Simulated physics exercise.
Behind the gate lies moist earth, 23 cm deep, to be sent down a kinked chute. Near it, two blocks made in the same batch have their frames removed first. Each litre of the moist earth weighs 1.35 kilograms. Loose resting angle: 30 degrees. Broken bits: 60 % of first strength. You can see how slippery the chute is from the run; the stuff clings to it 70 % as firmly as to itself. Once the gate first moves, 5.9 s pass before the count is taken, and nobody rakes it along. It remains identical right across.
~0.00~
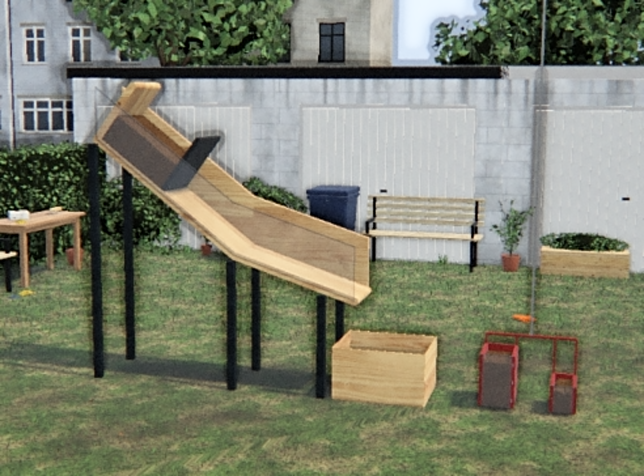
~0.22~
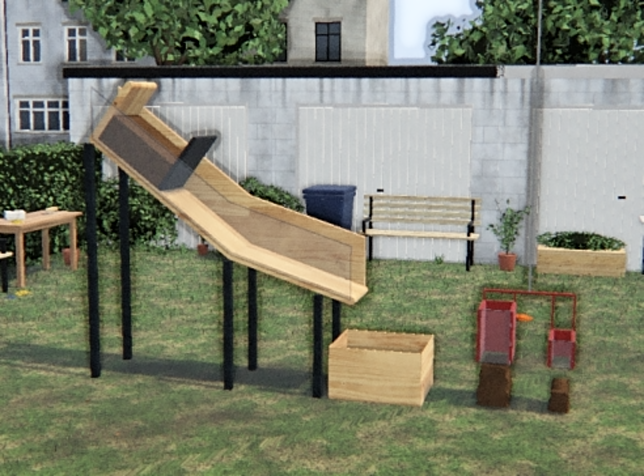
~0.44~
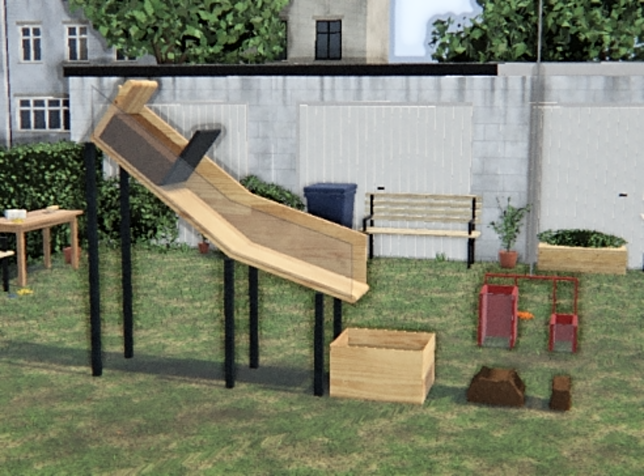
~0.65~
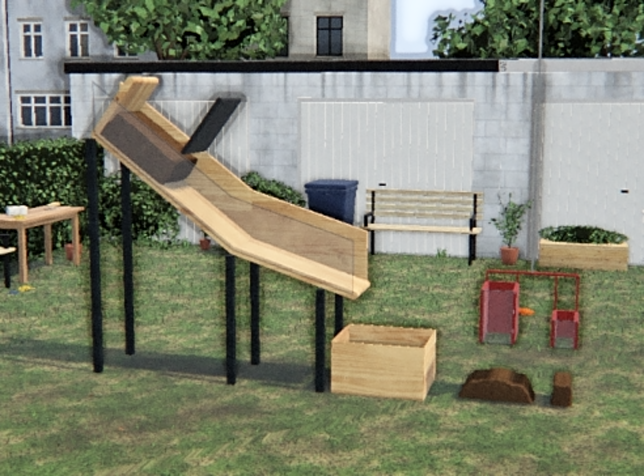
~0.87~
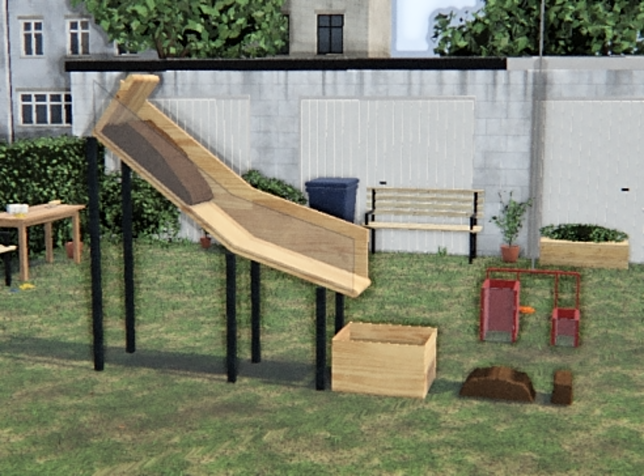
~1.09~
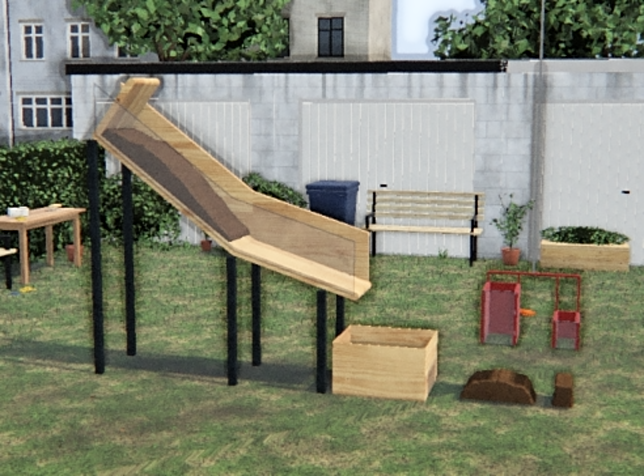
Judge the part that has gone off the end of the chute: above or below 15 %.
Result: Short of 15 percent.
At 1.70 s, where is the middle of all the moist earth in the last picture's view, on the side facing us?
Centre noted at roughly (212, 216).
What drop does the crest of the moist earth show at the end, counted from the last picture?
Some 2 cm.
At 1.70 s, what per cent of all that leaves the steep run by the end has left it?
Share so far: Roughly 80 percent.
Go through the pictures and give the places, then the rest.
The first picture shows foremost bit of the moist earth at (175, 167); block heights 33 cm, 16 cm (left to right).
The second picture shows foremost bit of the moist earth at (171, 166); block heights 31 cm, 16 cm (left to right).
The third picture shows foremost bit of the moist earth at (172, 165); block heights 19 cm, 16 cm (left to right).
The fourth picture shows foremost bit of the moist earth at (175, 165); block heights 16 cm, 16 cm (left to right).
The fifth picture shows foremost bit of the moist earth at (192, 201); block heights 16 cm, 16 cm (left to right).
The sixth picture shows foremost bit of the moist earth at (230, 241); block heights 16 cm, 16 cm (left to right).
After 1.70 s, 59 % is on the steep run, 41 % on the flatter one and 0 % past the end.
After 2.41 s, 46 % is on the steep run, 54 % on the flatter one and 0 % past the end.
After 3.13 s, 46 % is on the steep run, 54 % on the flatter one and 0 % past the end.
After 3.85 s, 46 % is on the steep run, 54 % on the flatter one and 0 % past the end.
After 6.32 s, 46 % is on the steep run, 54 % on the flatter one and 0 % past the end.
